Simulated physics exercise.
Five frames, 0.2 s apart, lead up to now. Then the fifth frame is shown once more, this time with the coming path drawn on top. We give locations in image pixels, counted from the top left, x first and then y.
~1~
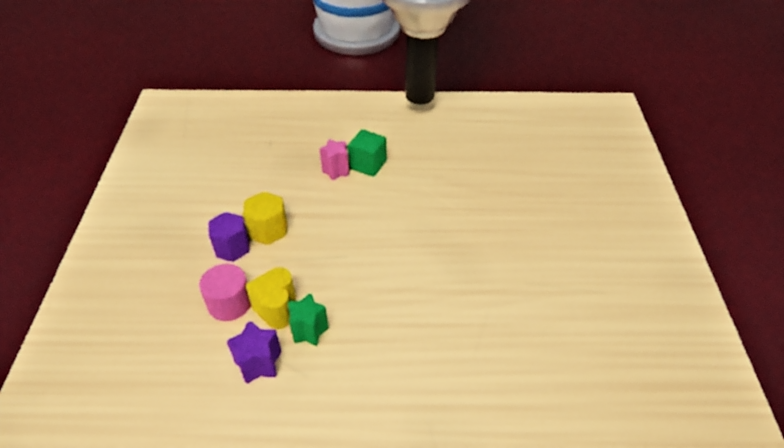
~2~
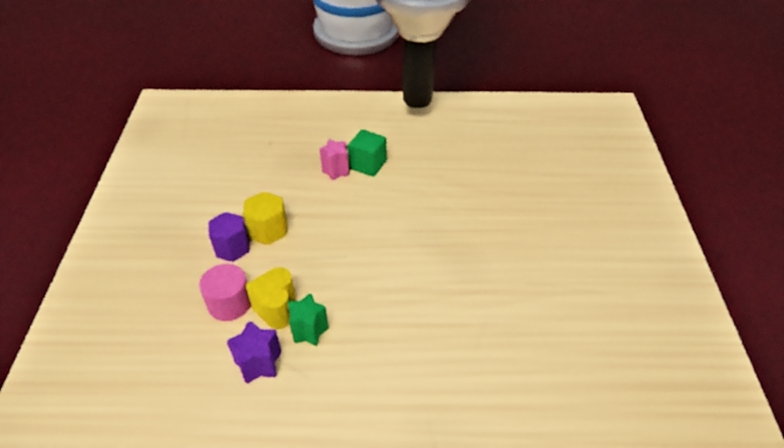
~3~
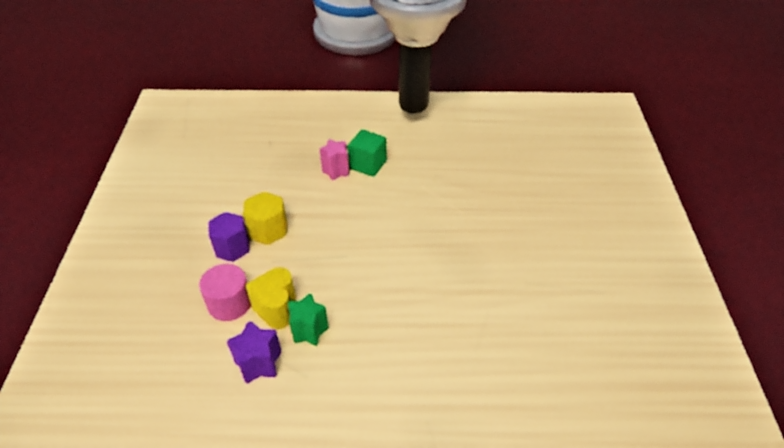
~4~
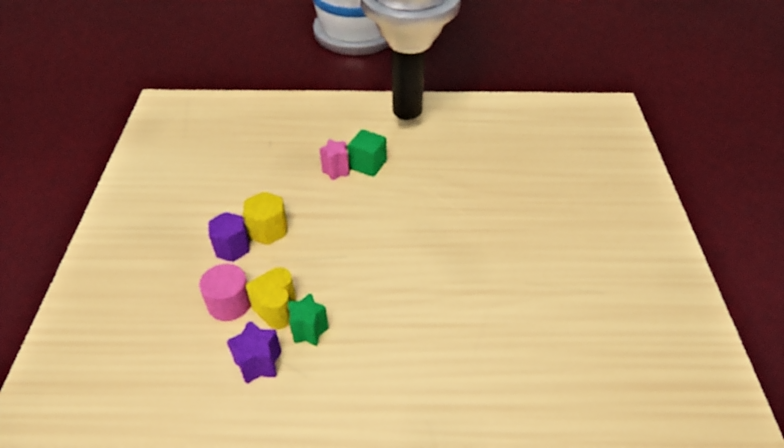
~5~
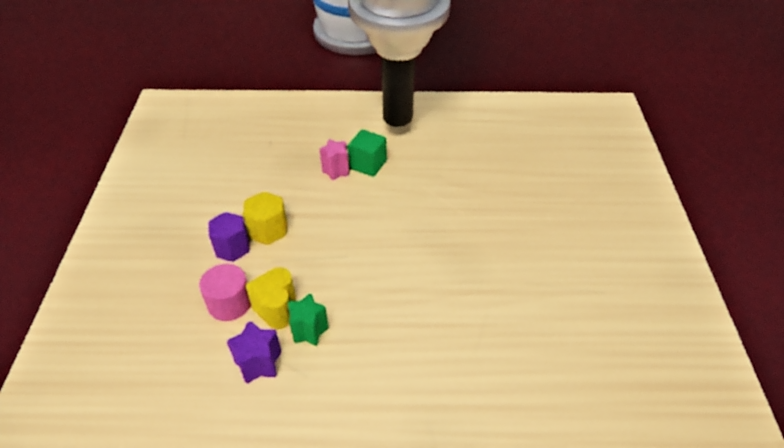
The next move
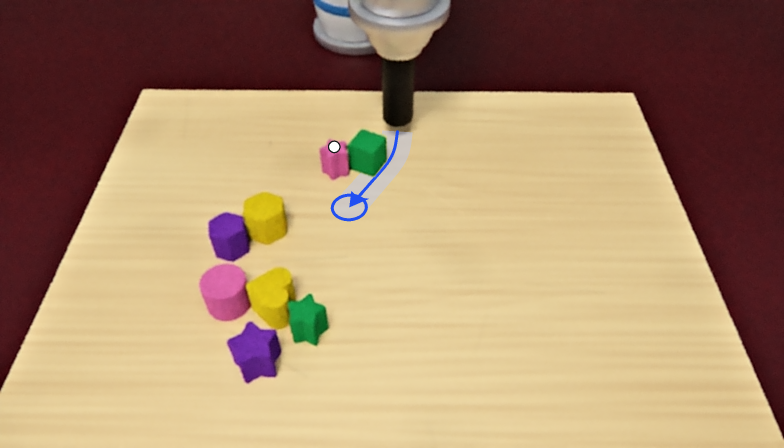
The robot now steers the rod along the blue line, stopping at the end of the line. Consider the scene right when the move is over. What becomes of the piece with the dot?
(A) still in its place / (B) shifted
Letter B.
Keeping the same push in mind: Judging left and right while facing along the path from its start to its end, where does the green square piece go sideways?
Pushed right.
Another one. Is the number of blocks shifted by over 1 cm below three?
Yes, that is how it ends up.
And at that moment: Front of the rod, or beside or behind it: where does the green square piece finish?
It falls back or aside.
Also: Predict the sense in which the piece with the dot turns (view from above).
Overhead view: Clockwise.
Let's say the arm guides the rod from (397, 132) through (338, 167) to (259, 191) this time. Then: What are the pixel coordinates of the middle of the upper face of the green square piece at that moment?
Put as a pixel place, it's (353, 161).
The drawn path runs from (397, 132) over (383, 169) to (349, 207); the dot is on the pink star-shaped block.
On the path given first. One third of the way, rod (391, 145); green square piece (362, 144), turned 20° clockwise.
Two thirds of the way, rod (372, 169); pink star-shaped block (314, 147), turned 20° clockwise; green square piece (338, 158), turned 75° clockwise.
At the end, rod (348, 195); yellow hexagonal block not moved; pink star-shaped block (311, 147), turned 40° clockwise; green square piece (329, 162), turned 95° clockwise.
